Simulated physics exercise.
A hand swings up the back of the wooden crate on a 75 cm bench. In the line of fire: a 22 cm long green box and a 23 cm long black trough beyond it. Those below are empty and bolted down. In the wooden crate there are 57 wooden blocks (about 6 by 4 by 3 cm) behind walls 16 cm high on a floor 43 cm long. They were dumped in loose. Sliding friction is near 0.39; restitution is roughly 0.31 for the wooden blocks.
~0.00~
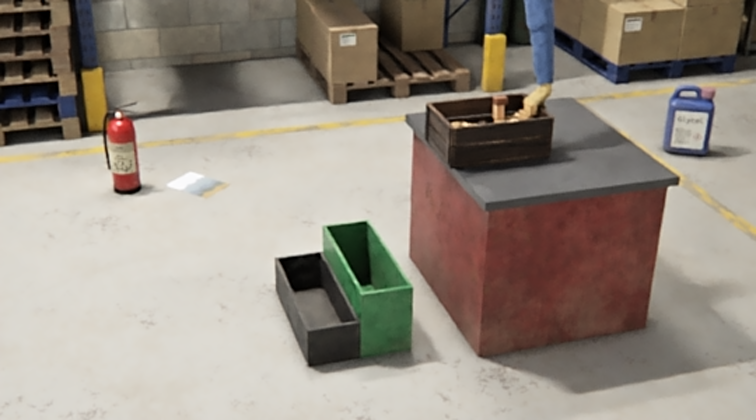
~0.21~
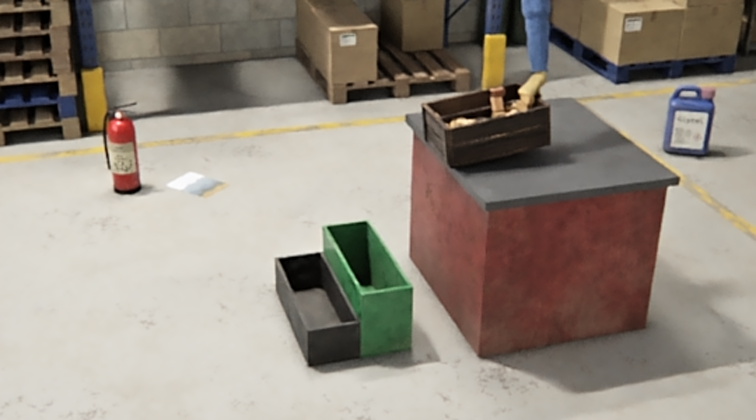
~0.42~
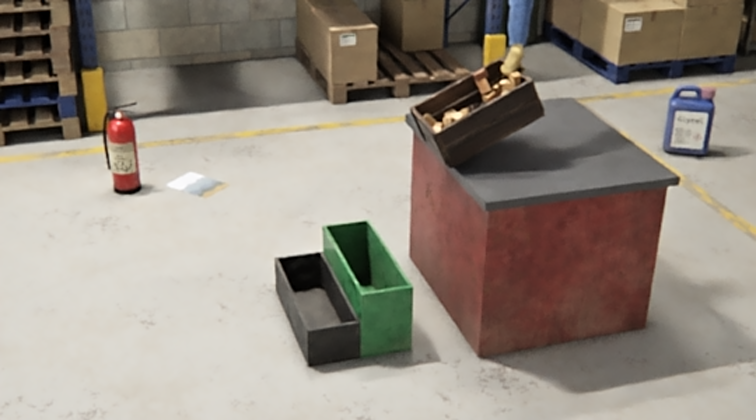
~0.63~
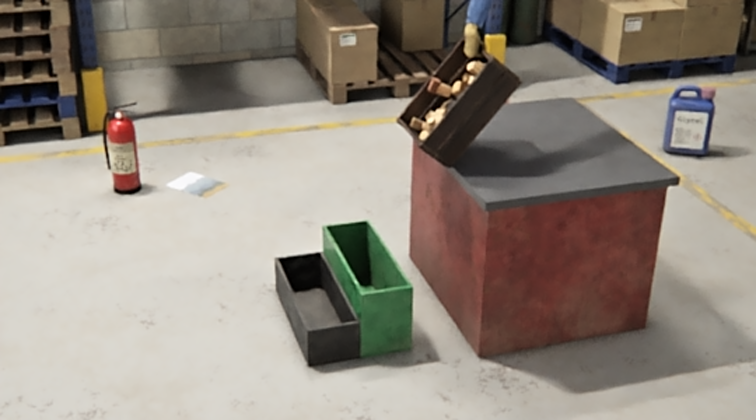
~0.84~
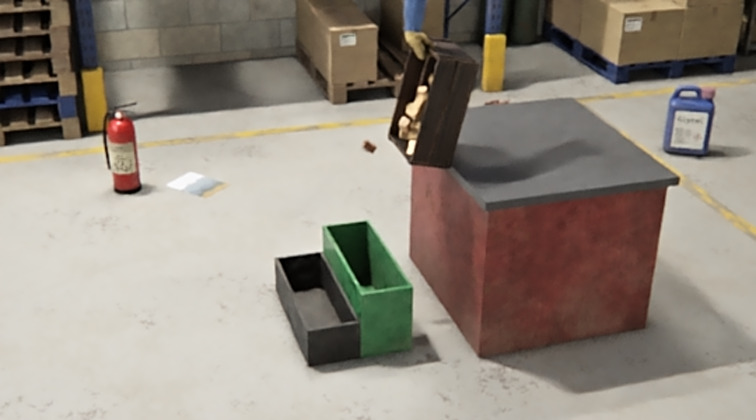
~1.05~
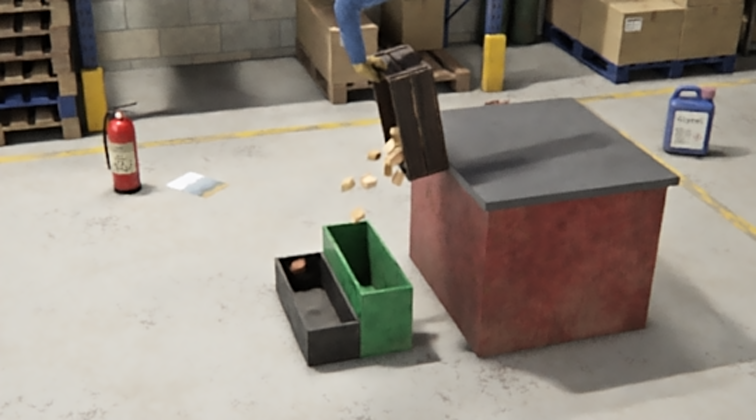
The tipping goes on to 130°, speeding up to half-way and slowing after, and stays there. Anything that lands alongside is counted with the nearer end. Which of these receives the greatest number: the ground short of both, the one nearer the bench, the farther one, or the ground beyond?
It is the green box, the first one.
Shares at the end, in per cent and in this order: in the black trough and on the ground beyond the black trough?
Roughly 30 and 0 per cent.
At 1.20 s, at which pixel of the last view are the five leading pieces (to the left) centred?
Near (319, 286).
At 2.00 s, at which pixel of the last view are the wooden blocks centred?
Near (355, 310).
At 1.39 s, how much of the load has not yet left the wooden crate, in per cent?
Roughly 30 per cent is still inside.
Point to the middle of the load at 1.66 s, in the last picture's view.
Near (355, 300).
After 1.20 s, tilt 116°; 43 still in the wooden crate, 1 in the green box, 2 in the black trough and 11 in the air.
After 1.39 s, tilt 128°; 18 still in the wooden crate, 7 in the green box, 5 in the black trough and 27 in the air.
After 1.66 s, tilt 130°; 30 in the green box, 14 in the black trough and 13 in the air.
When it is over (at 2.00 s), 39 in the green box, 17 in the black trough and 1 on the ground beyond the black trough.
